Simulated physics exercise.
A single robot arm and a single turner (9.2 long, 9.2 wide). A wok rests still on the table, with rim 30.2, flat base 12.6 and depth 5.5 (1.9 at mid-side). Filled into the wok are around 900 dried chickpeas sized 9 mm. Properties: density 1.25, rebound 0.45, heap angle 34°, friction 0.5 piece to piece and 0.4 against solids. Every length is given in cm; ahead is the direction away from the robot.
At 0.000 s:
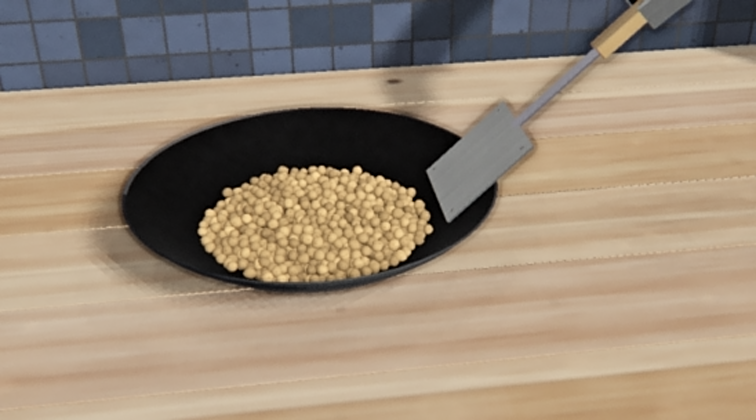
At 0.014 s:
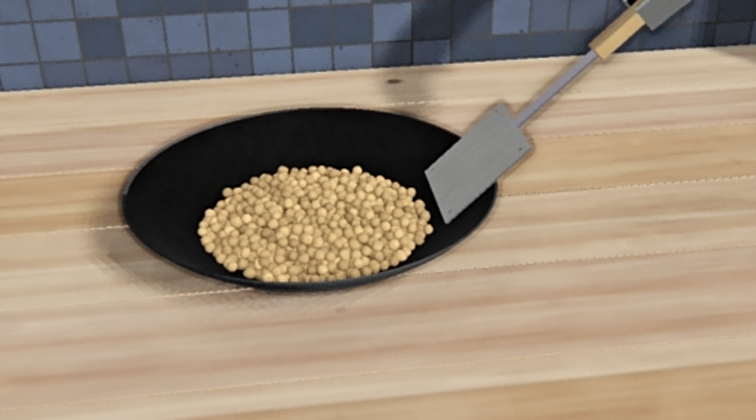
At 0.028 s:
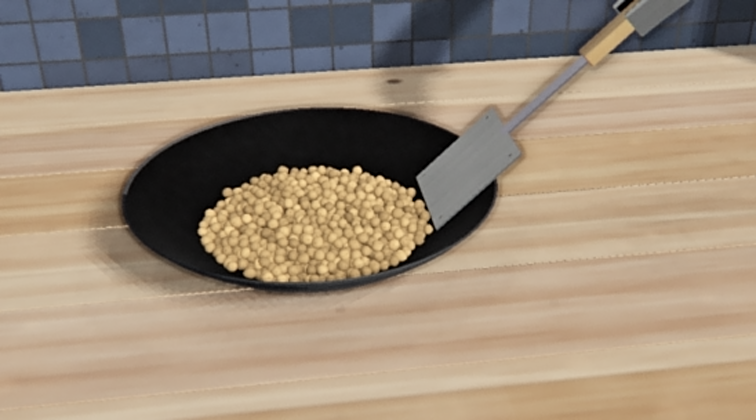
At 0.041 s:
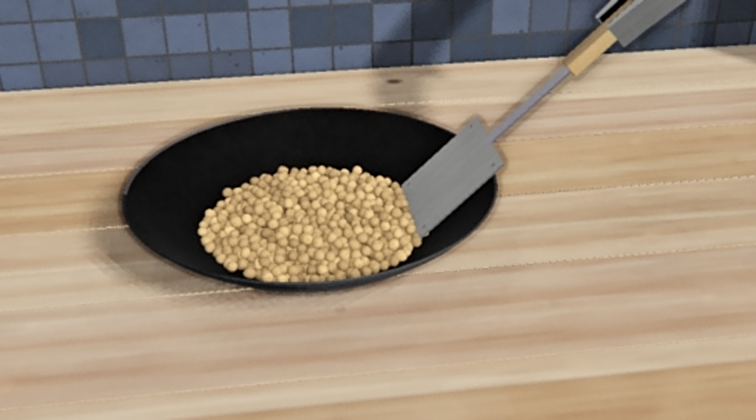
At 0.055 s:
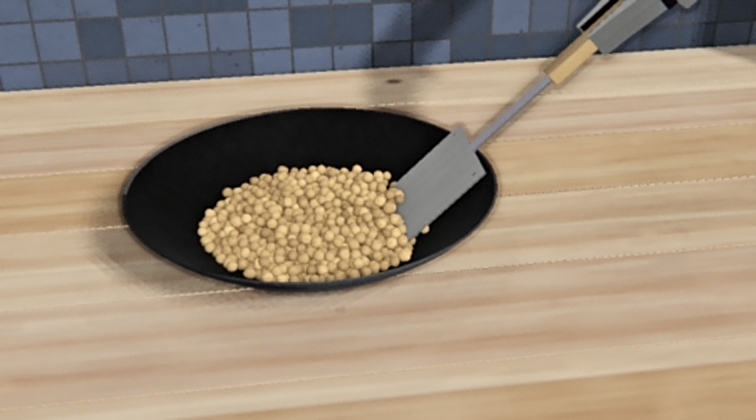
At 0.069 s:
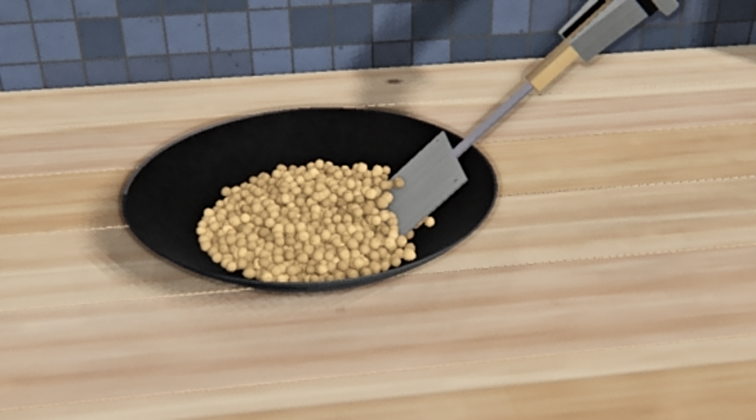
A grey metal turner held by a robot arm, only partly seen at the upper right, slides down and left into the right side of a heap of dried chickpeas, nudging a few aside. The tan chickpeas lie in a black wok resting still on a pale wooden table. Blue tiles line the wall behind, all seen from a steady, raised viewpoint.
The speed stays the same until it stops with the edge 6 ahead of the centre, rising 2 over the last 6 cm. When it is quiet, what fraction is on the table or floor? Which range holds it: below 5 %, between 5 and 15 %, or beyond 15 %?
The range between 5 and 15 %.
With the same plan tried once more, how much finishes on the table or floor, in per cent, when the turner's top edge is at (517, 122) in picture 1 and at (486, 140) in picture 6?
It works out to about 0 %, more or less.
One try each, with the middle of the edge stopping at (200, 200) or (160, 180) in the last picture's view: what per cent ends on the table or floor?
Respectively some 35 and 45 percent end on the table or floor.
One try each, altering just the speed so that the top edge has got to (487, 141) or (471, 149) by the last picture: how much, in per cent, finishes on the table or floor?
Estimates: Near 0 %, near 0 %.
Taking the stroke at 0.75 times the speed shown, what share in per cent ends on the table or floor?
Around 0 percent would finish on the table or floor.
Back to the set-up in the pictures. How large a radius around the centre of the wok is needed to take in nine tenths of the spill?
45 centimetres, give or take.
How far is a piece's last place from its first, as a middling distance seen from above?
The value is roughly 4 cm.
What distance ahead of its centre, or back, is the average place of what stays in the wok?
Roughly 5.0 centimetres ahead.
After 0.10 s, sloping 43°, highest piece 7 above the table; 900 in the wok.
After 0.14 s, sloping 43°, highest piece 9 above the table; 900 in the wok.
After 0.35 s, sloping 43°, highest piece 7 above the table; 826 in the wok, 36 on the table or floor, 38 on the blade or in flight.
After 1.40 s, sloping 43°, highest piece 6 above the table; 822 in the wok, 78 on the table or floor.
In the end, 822 in the wok, 78 on the table or floor. That is 9 % on the table or floor.
